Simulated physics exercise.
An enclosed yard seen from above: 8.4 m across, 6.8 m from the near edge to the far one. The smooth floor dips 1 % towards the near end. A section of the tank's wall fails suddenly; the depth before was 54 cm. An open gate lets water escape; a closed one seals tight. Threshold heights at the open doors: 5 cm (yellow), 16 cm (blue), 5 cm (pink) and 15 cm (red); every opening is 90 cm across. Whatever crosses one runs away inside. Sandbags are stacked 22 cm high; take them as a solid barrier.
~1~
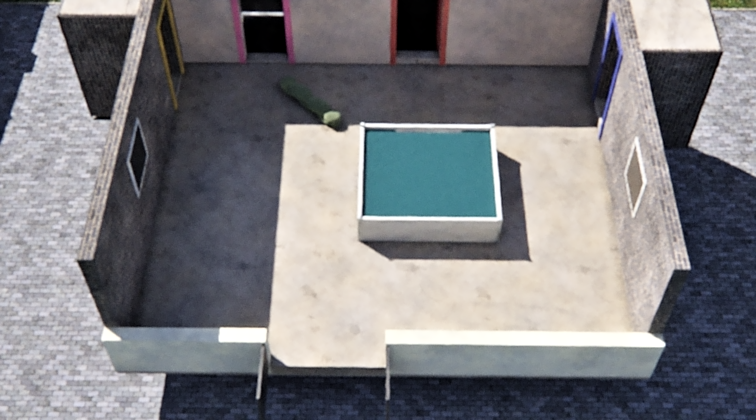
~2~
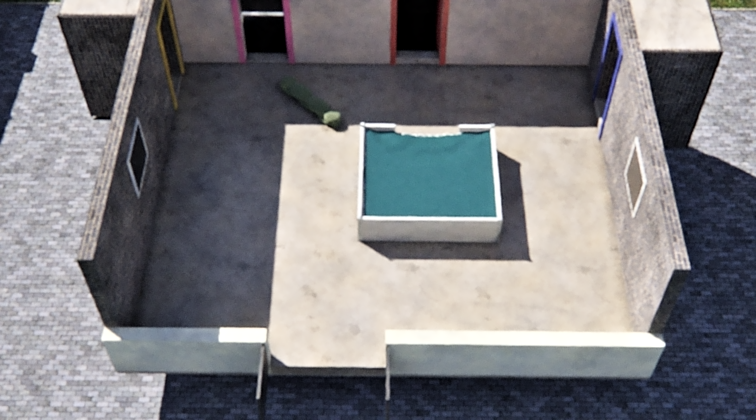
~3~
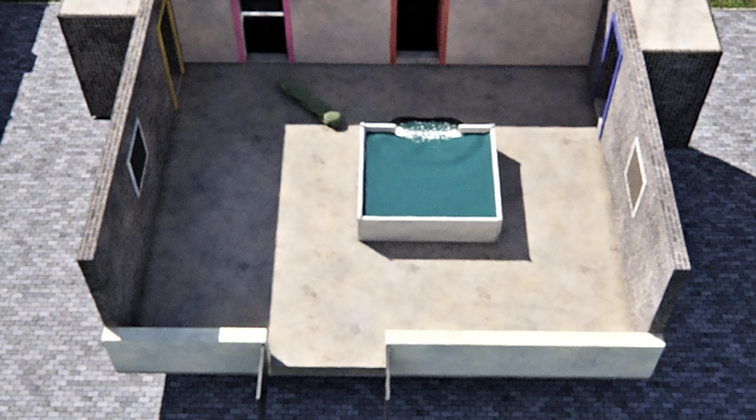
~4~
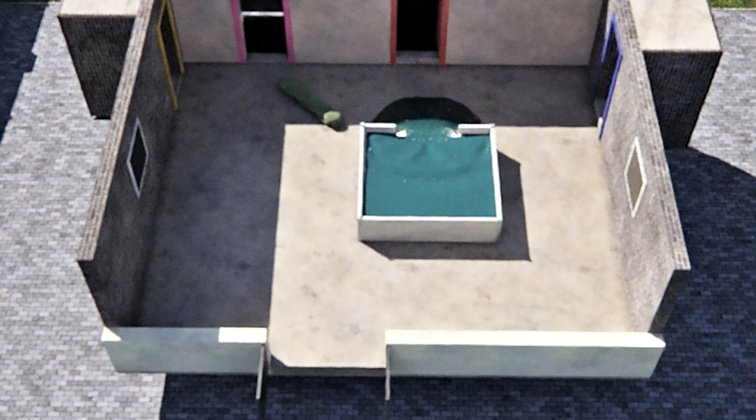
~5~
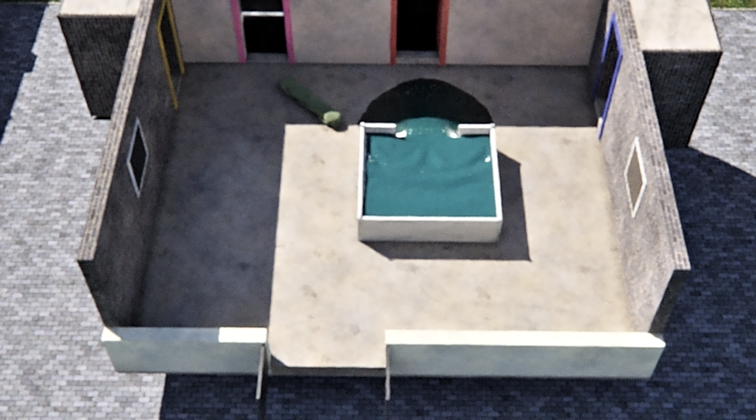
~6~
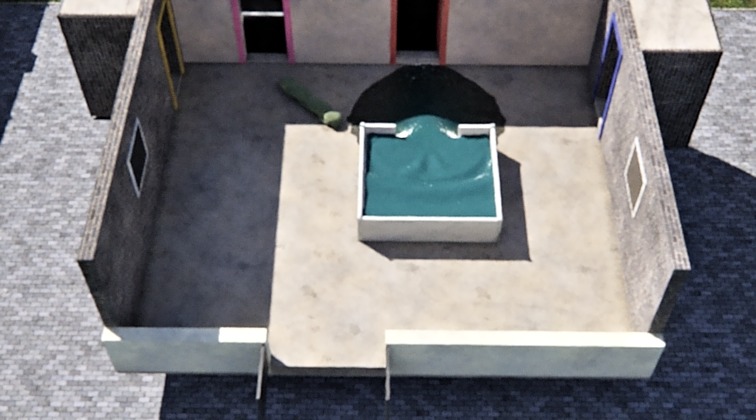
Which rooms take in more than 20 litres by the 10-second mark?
Within that time: At the yellow door it passes the limit; at the blue door it keeps below the limit; at the pink door it passes the limit; at the red door it exceeds the limit.
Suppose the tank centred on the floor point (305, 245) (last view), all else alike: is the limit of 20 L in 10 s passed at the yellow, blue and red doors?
Against that limit: Yellow past it, blue below, red not over.
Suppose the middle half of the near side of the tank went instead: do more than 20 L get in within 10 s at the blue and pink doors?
Then: Blue not over, pink not over.
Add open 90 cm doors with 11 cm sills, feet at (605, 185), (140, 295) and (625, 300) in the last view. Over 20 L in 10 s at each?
In that order: Under, below, under.
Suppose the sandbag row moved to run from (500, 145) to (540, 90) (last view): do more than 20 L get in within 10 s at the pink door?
Then: Pink not over.
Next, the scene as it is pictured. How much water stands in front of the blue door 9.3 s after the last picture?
About 9.5 cm.
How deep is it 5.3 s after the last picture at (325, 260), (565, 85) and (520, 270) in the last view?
About 0, 14 and 2 cm.
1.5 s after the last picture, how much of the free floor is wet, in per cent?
Near 15 per cent is wet.
Then, 0.7 s after the last picture water covers 15 % of the floor and is deepest (30 cm) near (429, 142); yellow door not reached, blue door not reached, pink door not reached, red door 30 cm at the sill, 37 L in.
Then, 1.5 s after the last picture water covers 15 % of the floor and is deepest (29 cm) near (418, 70); yellow door not reached, blue door not reached, pink door 4 cm at the sill, 0 L in, red door 29 cm at the sill, 92 L in.
Then, 2.8 s after the last picture water covers 25 % of the floor and is deepest (23 cm) near (584, 71); yellow door 10 cm at the sill, 5 L in, blue door 13 cm at the sill, 0 L in, pink door 11 cm at the sill, 9 L in, red door 21 cm at the sill, 152 L in.
Then, 5.3 s after the last picture water covers 50 % of the floor and is deepest (17 cm) near (312, 94); yellow door 10 cm at the sill, 57 L in, blue door 12 cm at the sill, 0 L in, pink door 8 cm at the sill, 34 L in, red door 15 cm at the sill, 165 L in.
Then, 9.3 s after the last picture water covers 80 % of the floor and is deepest (12 cm) near (598, 356); yellow door 6 cm at the sill, 91 L in, blue door 10 cm at the sill, 0 L in, pink door 5 cm at the sill, 44 L in, red door 8 cm at the sill, 166 L in.
